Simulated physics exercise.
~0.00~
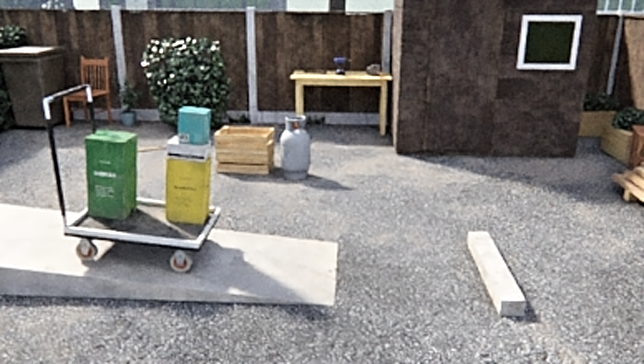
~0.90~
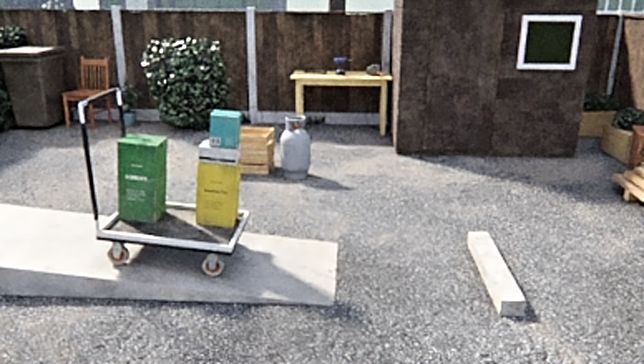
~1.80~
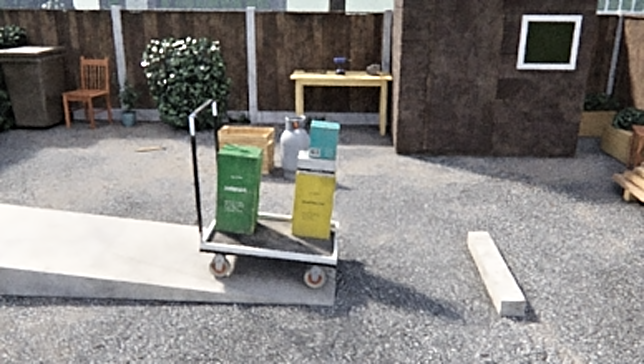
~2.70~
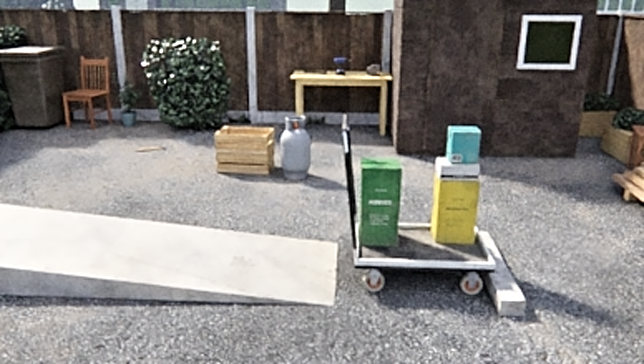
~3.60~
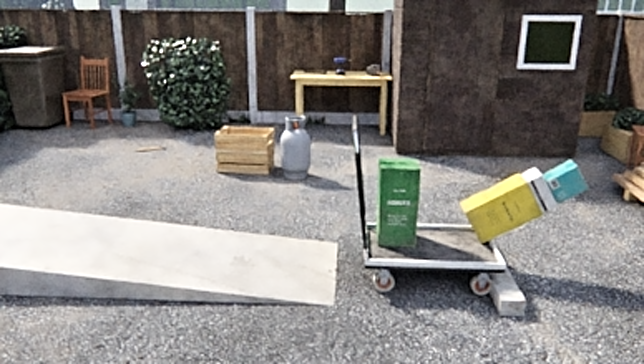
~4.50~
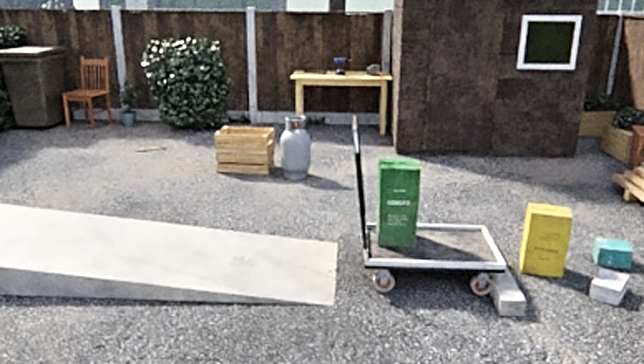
A flat trolley with a tall handle rolls rightward down a pale ramp in a fenced gravel yard, seen from slightly above by a still camera. It carries a green box on the left and a yellow box on the right, topped by a small white parcel and a turquoise box. The trolley leaves the ramp, crosses the flat ground and stops against a pale kerb. The yellow box tips forward over the front edge, throwing the two smaller items ahead. All three end on the ground beyond the kerb, while the green box stays upright on the deck.
